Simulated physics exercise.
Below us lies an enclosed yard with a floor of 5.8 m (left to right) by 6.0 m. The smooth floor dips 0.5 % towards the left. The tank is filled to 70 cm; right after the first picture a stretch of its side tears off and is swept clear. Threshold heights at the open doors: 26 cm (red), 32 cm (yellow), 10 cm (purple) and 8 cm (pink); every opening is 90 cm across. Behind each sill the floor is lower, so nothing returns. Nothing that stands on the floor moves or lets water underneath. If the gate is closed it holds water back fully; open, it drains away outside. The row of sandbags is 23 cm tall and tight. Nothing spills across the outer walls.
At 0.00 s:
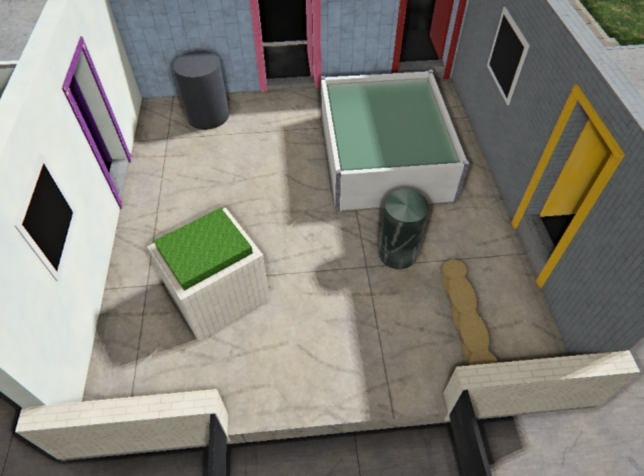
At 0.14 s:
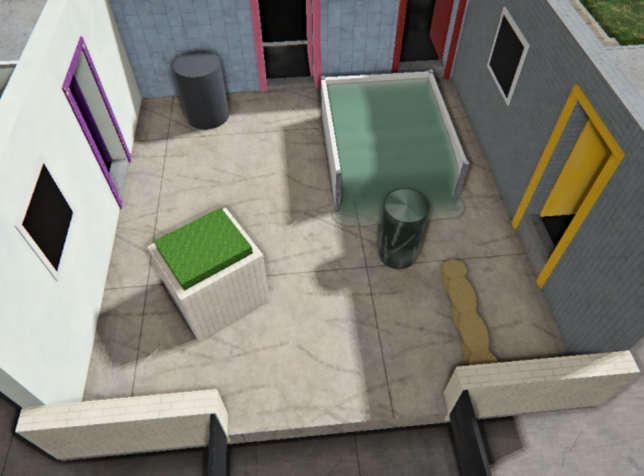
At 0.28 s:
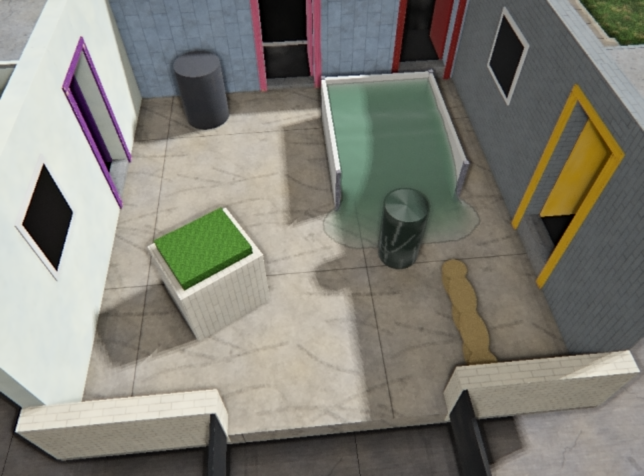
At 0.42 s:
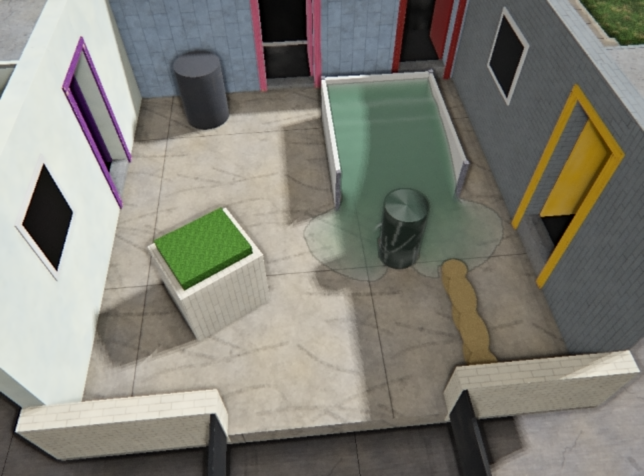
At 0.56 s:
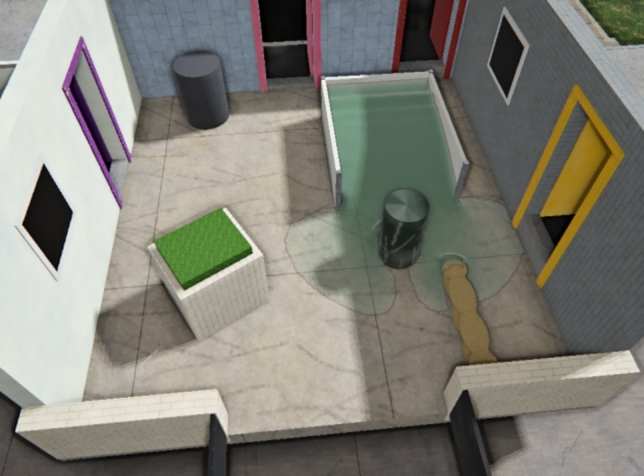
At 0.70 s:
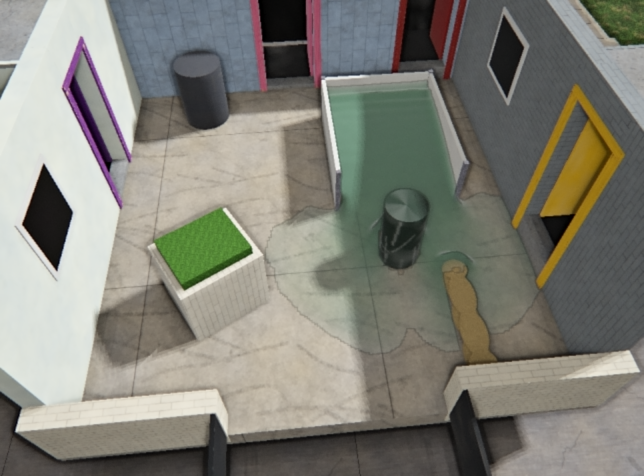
In the video, greenish water sits in a white-walled tank in a walled yard until the tank's front side disappears; the water then pours out, flows around a dark cylinder, and spreads across the floor, surrounding one end of a tan strip.
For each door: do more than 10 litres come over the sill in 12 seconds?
The water let in: At the red door it keeps below the limit; at the yellow door it keeps below the limit; at the purple door it keeps below the limit; at the pink door it stays under the limit.
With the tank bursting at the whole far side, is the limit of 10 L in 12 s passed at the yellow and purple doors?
Against that limit: Yellow not over, purple not over.
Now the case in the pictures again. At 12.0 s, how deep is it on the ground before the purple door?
About 9.0 cm.
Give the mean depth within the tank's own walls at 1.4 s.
Roughly 36 cm on average.
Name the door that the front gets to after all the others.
Last comes the pink one.
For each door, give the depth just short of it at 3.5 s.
In cm: Red 0, yellow 25, purple 6, pink 0.
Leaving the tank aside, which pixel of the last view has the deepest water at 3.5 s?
At about (495, 372).
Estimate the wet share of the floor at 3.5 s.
Near 65 per cent is wet.
After 1.4 s water covers 35 % of the floor and is deepest (45 cm) near (387, 227); red door not reached, yellow door 22 cm at the sill, 0 L in, purple door not reached, pink door not reached.
After 2.2 s water covers 45 % of the floor and is deepest (43 cm) near (559, 381); red door not reached, yellow door 31 cm at the sill, 3 L in, purple door not reached, pink door not reached.
After 3.5 s water covers 65 % of the floor and is deepest (34 cm) near (495, 372); red door not reached, yellow door 25 cm at the sill, 3 L in, purple door 6 cm at the sill, 0 L in, pink door not reached.
After 7.0 s water covers 85 % of the floor and is deepest (12 cm) near (78, 428); red door 10 cm at the sill, 0 L in, yellow door 8 cm at the sill, 4 L in, purple door 6 cm at the sill, 0 L in, pink door 2 cm at the sill, 0 L in.
After 12.0 s water covers 95 % of the floor and is deepest (9 cm) near (134, 202); red door 6 cm at the sill, 0 L in, yellow door 6 cm at the sill, 4 L in, purple door 9 cm at the sill, 0 L in, pink door 7 cm at the sill, 0 L in.
